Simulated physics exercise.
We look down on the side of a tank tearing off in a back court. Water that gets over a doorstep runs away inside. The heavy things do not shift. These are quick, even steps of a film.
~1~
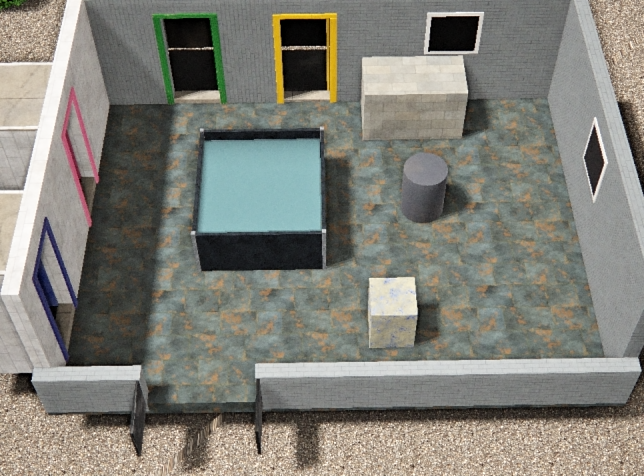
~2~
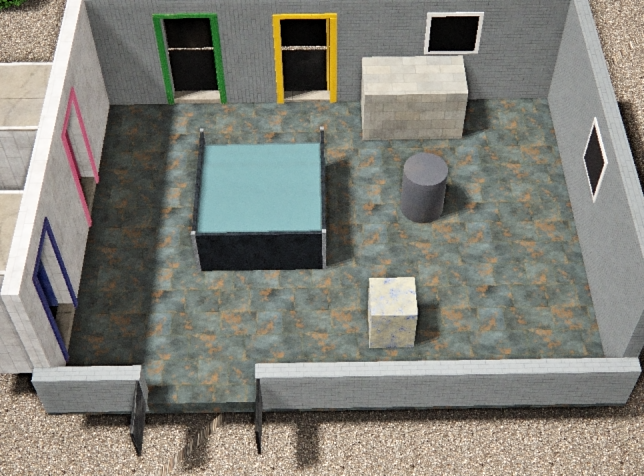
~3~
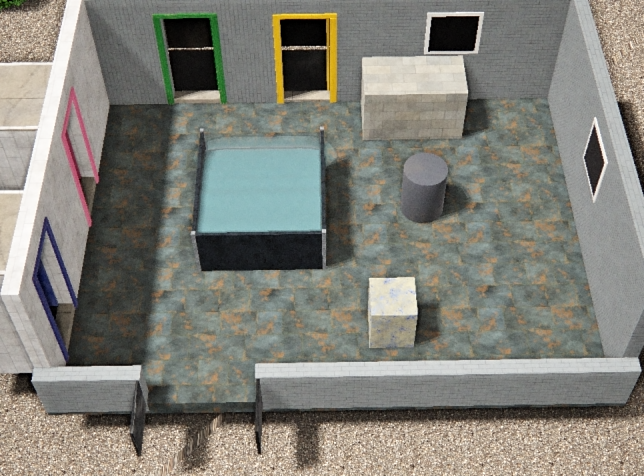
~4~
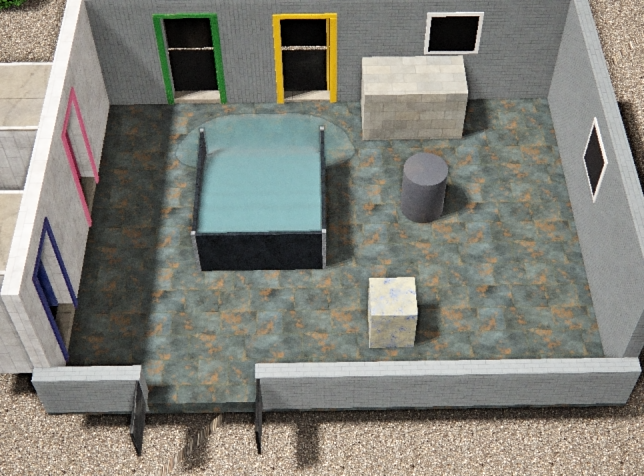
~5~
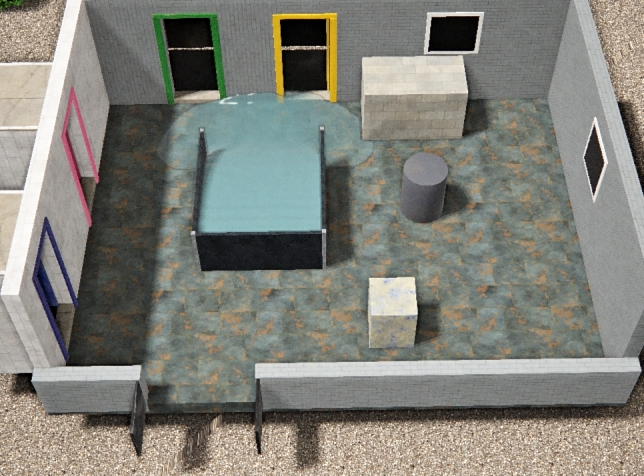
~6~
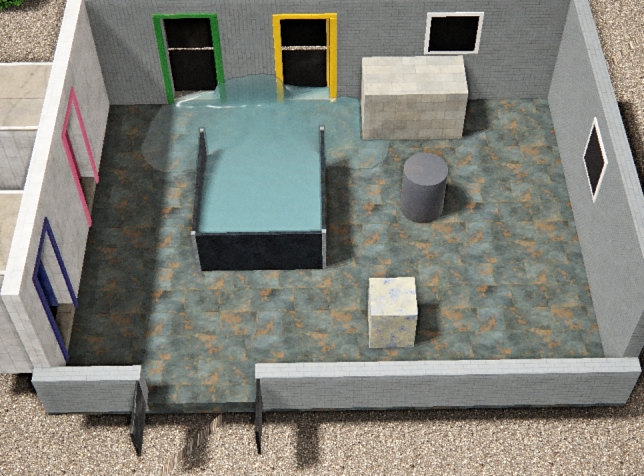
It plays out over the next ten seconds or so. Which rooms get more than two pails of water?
One by one: The blue door holds within the limit; the pink door holds within the limit; the green door floods; the yellow door floods.
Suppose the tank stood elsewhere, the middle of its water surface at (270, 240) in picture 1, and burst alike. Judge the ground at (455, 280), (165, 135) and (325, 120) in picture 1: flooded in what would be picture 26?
In turn: No water, flooded, awash.
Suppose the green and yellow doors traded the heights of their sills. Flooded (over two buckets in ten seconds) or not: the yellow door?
In short: The yellow door lets more in.
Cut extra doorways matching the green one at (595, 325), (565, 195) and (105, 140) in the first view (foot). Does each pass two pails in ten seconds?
One after the other: Keeps below it, keeps below it, floods.
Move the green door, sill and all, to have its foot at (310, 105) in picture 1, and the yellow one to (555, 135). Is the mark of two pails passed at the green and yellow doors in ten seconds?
My reading: Green door goes over; yellow door is under.
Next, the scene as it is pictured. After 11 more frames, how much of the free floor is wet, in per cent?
Roughly 20 per cent.
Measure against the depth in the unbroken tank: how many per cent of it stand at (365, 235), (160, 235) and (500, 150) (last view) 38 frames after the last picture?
About 4, 4 and 2 per cent.
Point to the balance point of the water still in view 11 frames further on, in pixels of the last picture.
Around (252, 163).
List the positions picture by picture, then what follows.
The first picture shows still water in the water tank at (261, 183).
In the second picture, the front is at a hidden place, out from the gap on the water tank's far side.
In the third picture, water pours out on the water tank's far side and has run to a hidden place.
In the fourth picture, the front is at (344, 136), out from the gap on the water tank's far side.
In the fifth picture, water pours out on the water tank's far side and has run to (187, 114).
In the sixth picture, the front is at (166, 108), out from the gap on the water tank's far side.
A moment on, water covers 15 % of the floor; the blue door not reached, the pink door not reached, the green door over two buckets in, the yellow door far over two buckets in.
Next, water covers 20 % of the floor; the blue door not reached, the pink door wet at the sill, nothing in, the green door far over two buckets in, the yellow door far over two buckets in.
Then, water covers 50 % of the floor; the blue door wet at the sill, nothing in, the pink door wet at the sill, nothing in, the green door far over two buckets in, the yellow door far over two buckets in.
Later, water covers 80 % of the floor; the blue door wet at the sill, nothing in, the pink door wet at the sill, nothing in, the green door far over two buckets in, the yellow door far over two buckets in.
In the end, water covers 95 % of the floor; the blue door wet at the sill, nothing in, the pink door wet at the sill, nothing in, the green door far over two buckets in, the yellow door far over two buckets in.
